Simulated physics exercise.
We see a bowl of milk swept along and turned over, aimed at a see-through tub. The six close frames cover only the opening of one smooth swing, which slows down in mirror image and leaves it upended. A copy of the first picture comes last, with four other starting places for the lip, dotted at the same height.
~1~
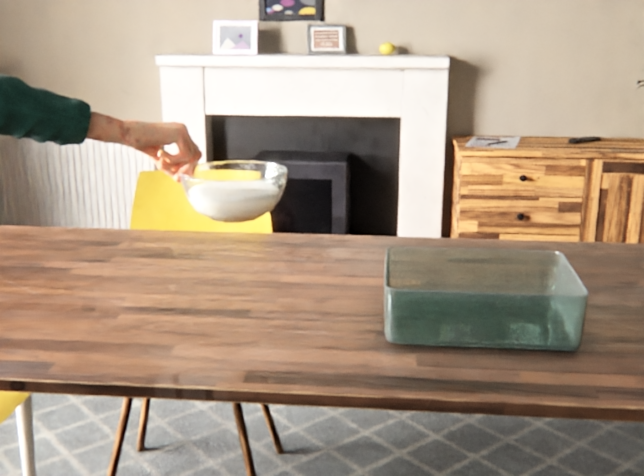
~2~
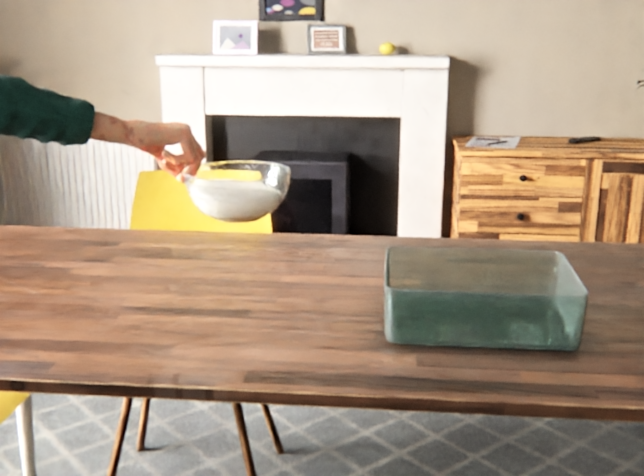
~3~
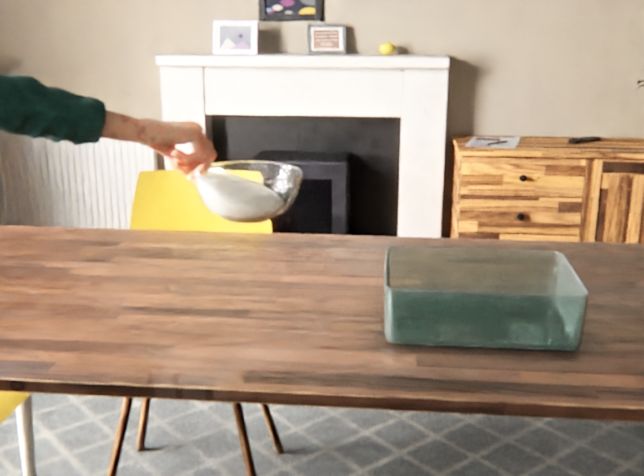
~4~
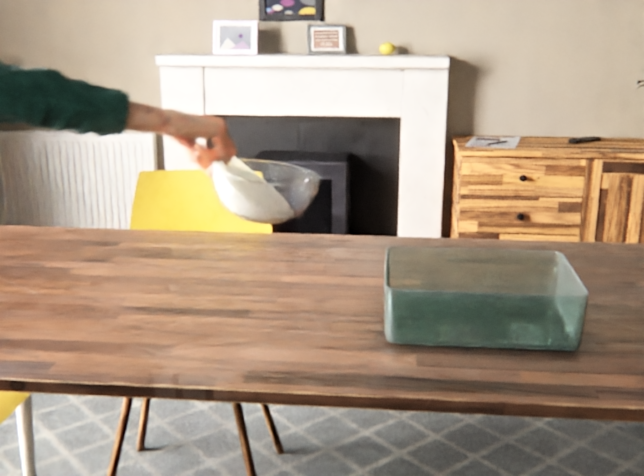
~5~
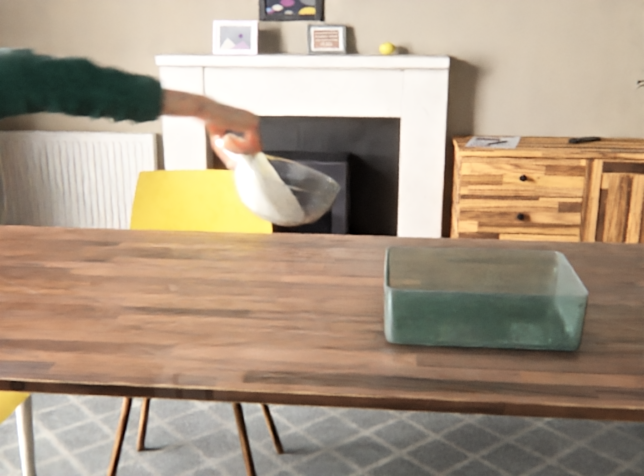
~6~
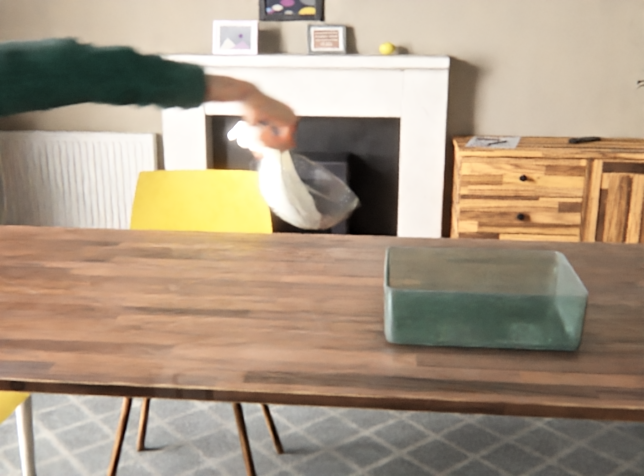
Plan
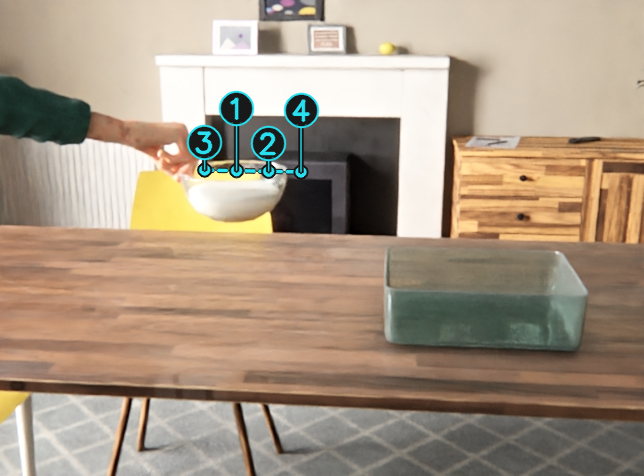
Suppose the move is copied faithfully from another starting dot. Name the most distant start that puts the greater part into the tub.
Use spot 2.
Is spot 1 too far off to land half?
Yes, that goes wrong.
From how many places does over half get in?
Two of them.
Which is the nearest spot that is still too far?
That would be 1.
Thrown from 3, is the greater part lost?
Yes.
On the marked copy, 1 at (236, 170); 2 at (268, 171); 3 at (204, 170); 4 at (301, 172).
With 1, about 32 % lands in the tub, 63 % falls short and 5 % goes beside or beyond.
With 2, about 66 % lands in the tub, 25 % falls short and 9 % goes beside or beyond.
With 3, about 14 % lands in the tub, 80 % falls short and 5 % goes beside or beyond.
With 4, about 76 % lands in the tub, 9 % falls short and 15 % goes beside or beyond.
